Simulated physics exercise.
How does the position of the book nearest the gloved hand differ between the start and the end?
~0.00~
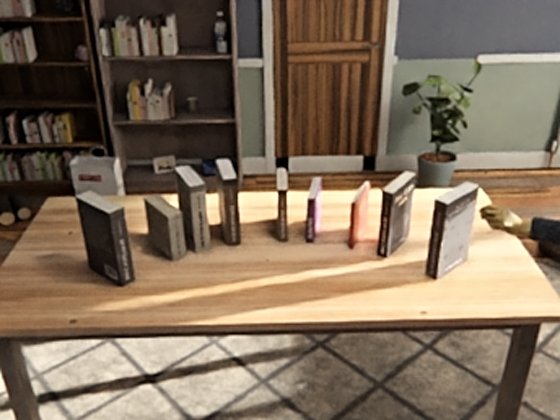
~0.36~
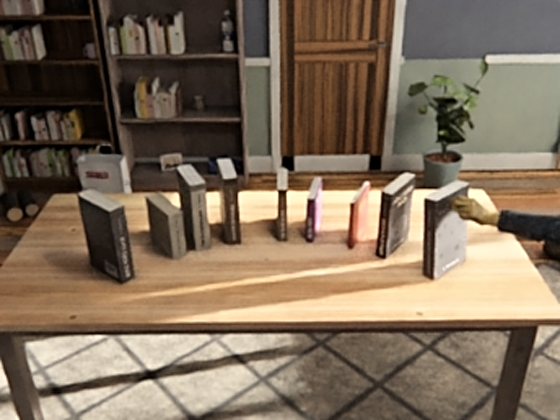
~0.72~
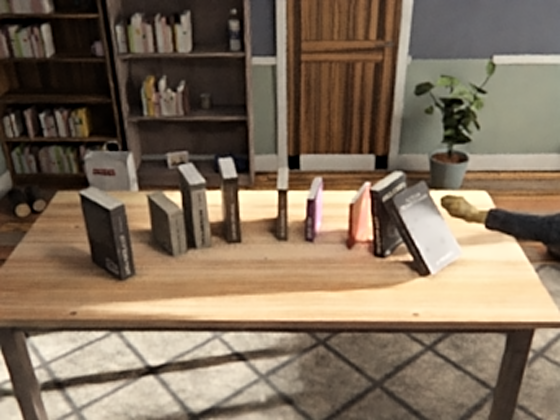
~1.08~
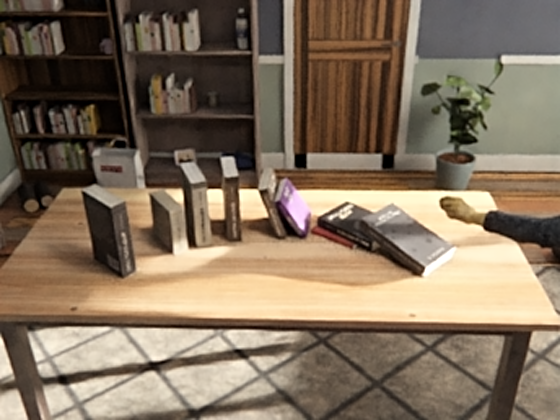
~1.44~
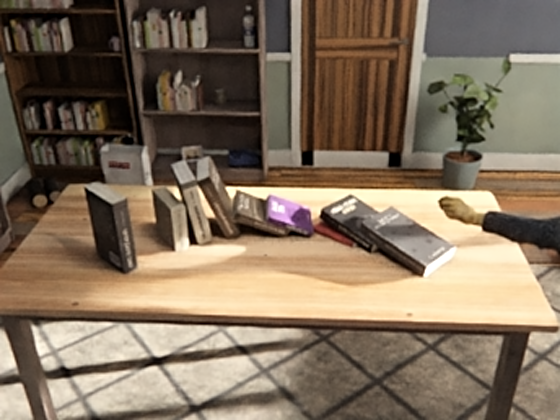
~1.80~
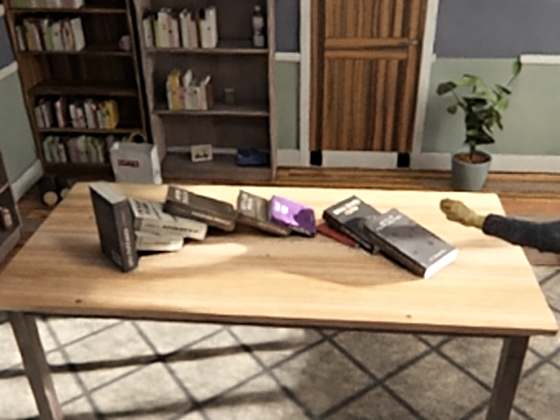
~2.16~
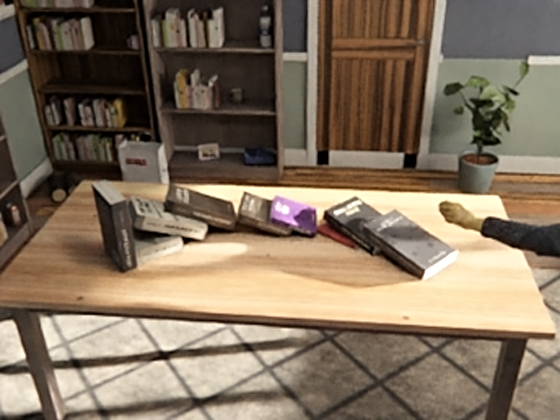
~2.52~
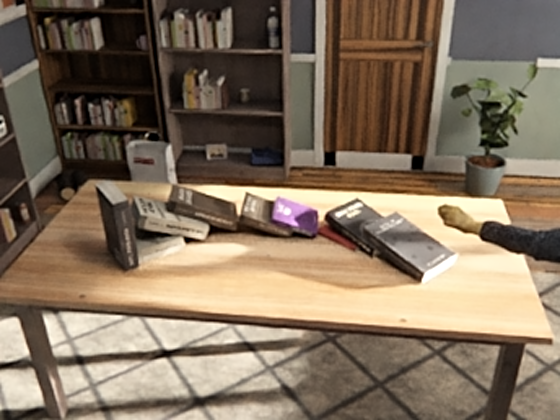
At the start the book stands upright at the right end of the row. By the end it is lying on its side on the table, a little further left.
